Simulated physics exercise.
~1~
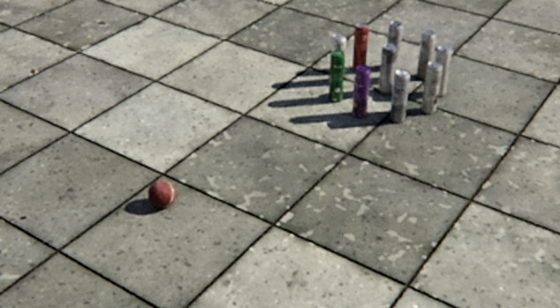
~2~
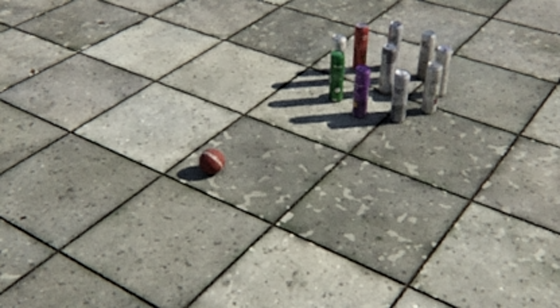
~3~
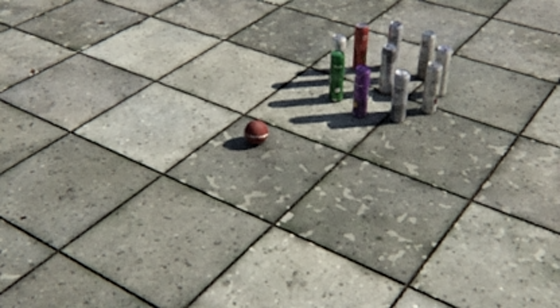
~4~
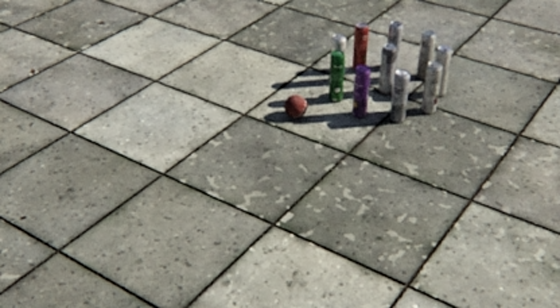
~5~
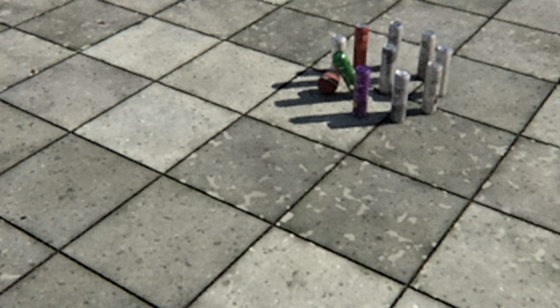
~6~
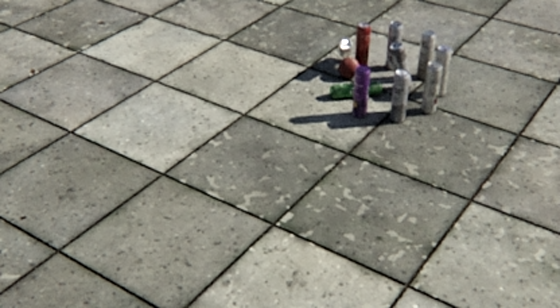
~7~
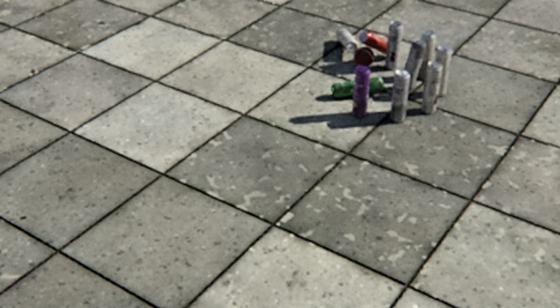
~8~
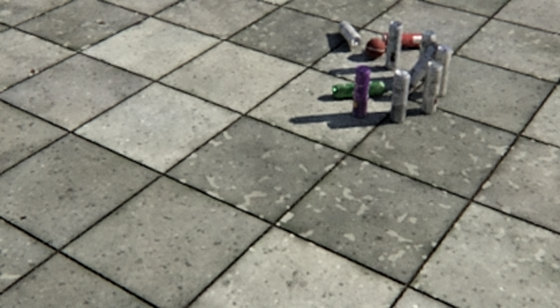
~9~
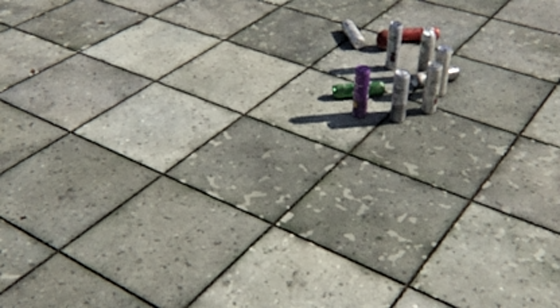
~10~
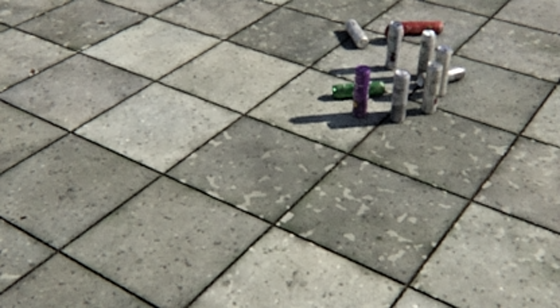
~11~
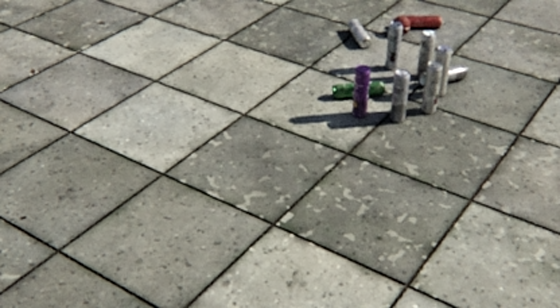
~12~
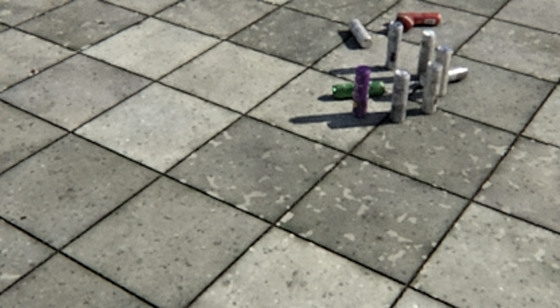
On sunlit square paving, a red ball rolls right and away into a cluster of upright tubes, toppling the green one, then a pale one and the red one, and comes to rest against the fallen red tube while the purple tube stays standing.
